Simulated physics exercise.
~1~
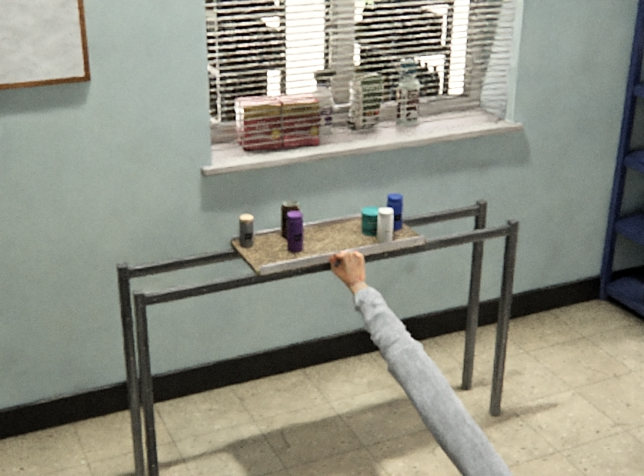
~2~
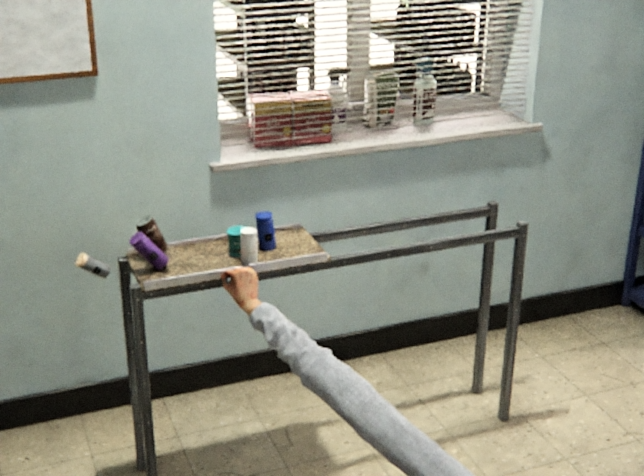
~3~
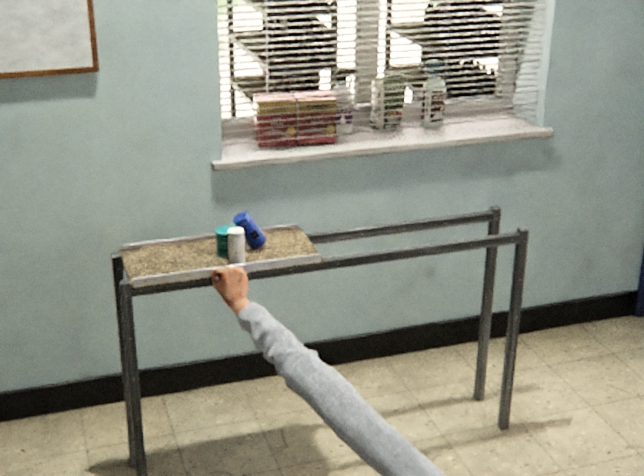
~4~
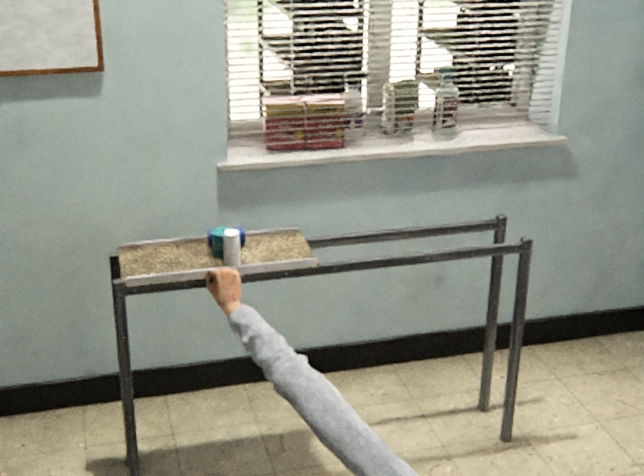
The video shows a hand sliding a tray of six small containers left along a metal rack until it stops at the end; the grey, purple and brown ones go off the left side, the blue one topples, and the turquoise and white ones stay upright.
